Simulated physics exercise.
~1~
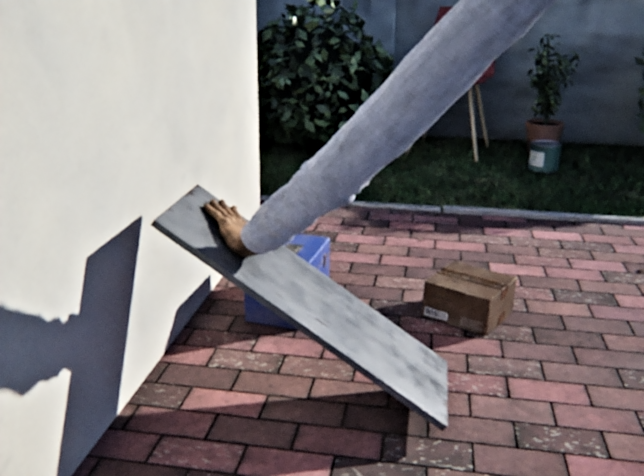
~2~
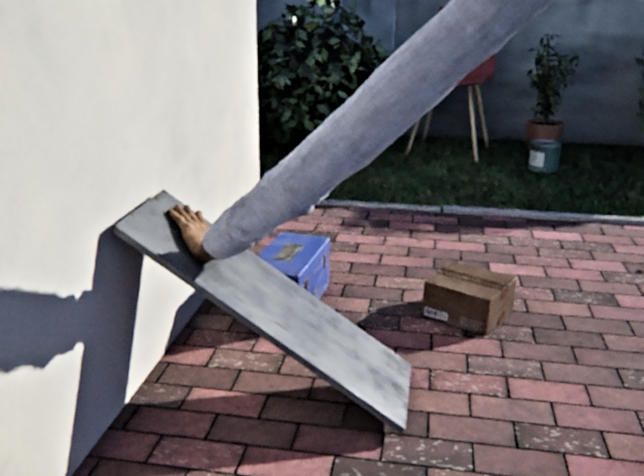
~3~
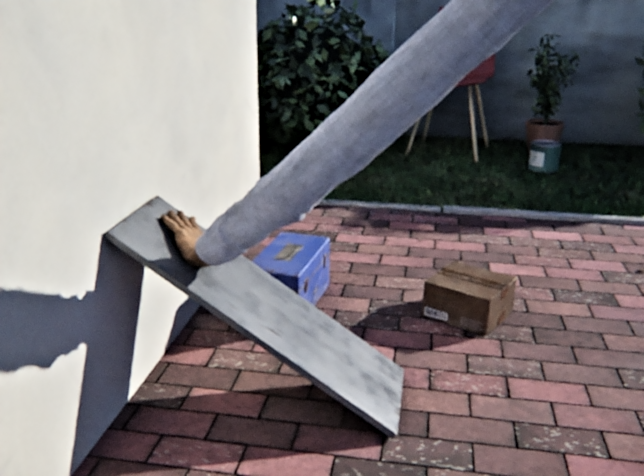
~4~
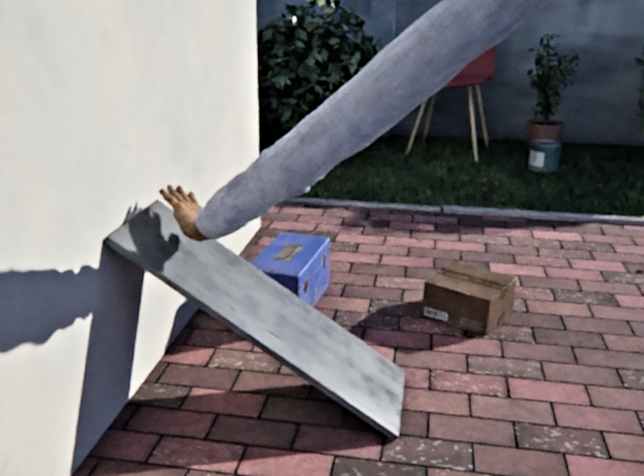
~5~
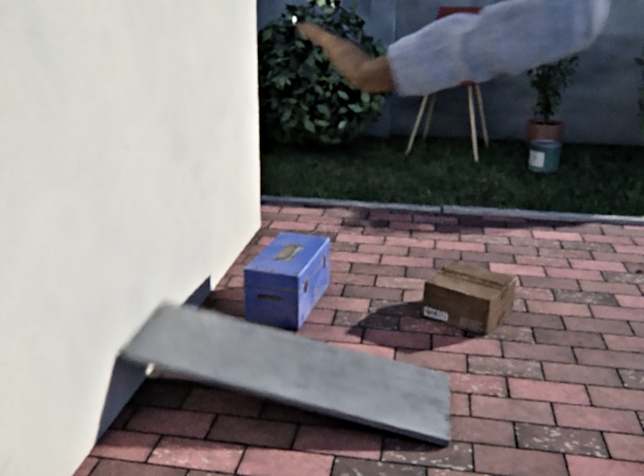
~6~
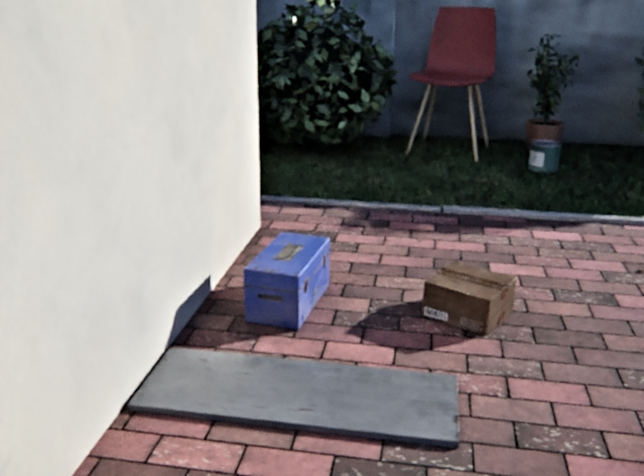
A long grey board is held at a slant by a hand reaching in from the upper right, on a red brick patio beside a pale wall at left, seen from slightly above. A blue toolbox sits behind the board, a brown box lies to its right, and a red chair and plants stand at the back. The hand moves the board left and leans its upper end on the wall. The hand lets go and draws back. The board then slips, its upper end sliding down the wall, until it lies flat on the bricks, both boxes undisturbed.
